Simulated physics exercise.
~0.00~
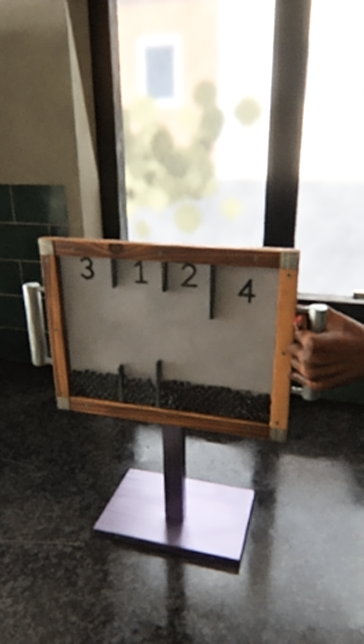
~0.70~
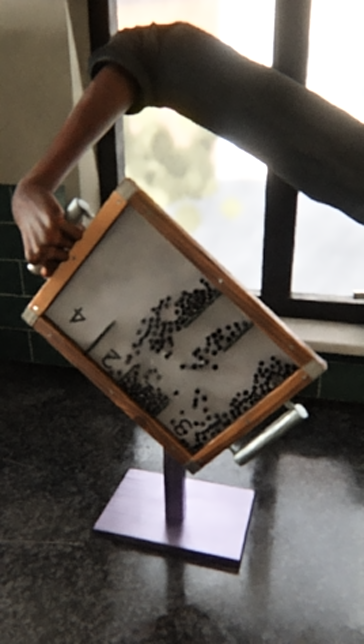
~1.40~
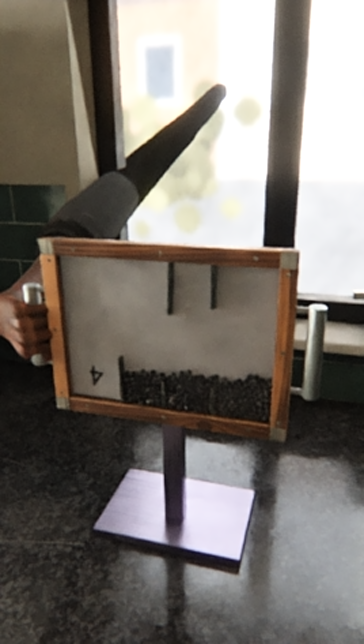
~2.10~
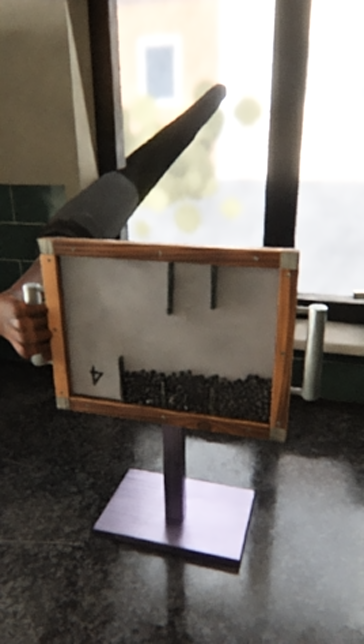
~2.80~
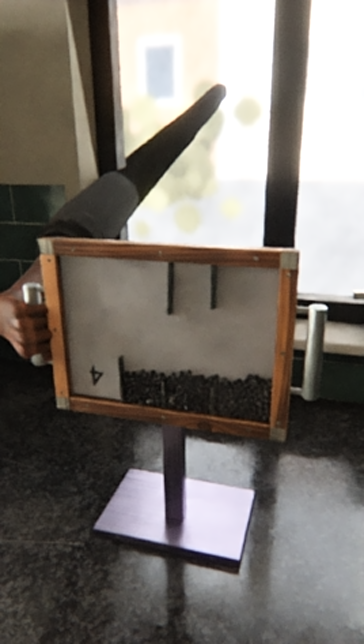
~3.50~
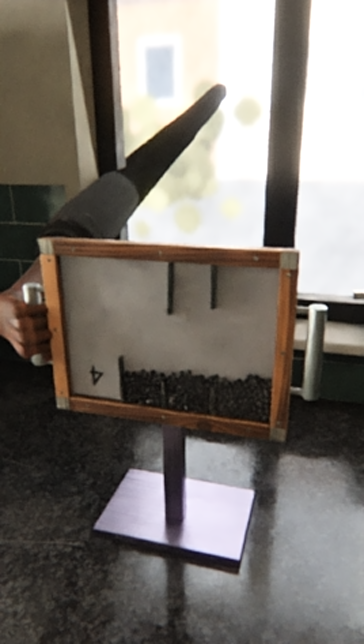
On a dark, glossy countertop in front of a bright window, seen from the front by a still camera, a wooden-framed box with a clear face stands on a purple post and base. Black beads lie along its bottom, below numbered pockets at the top, and a hand holds the silver handle at right. The hand turns the box over, its arm arching above while the beads tumble toward the lower right. The box stops upside down, the hand now at left. The beads settle over three pockets, hiding their numbers, while the pocket marked four, at left, stays empty.
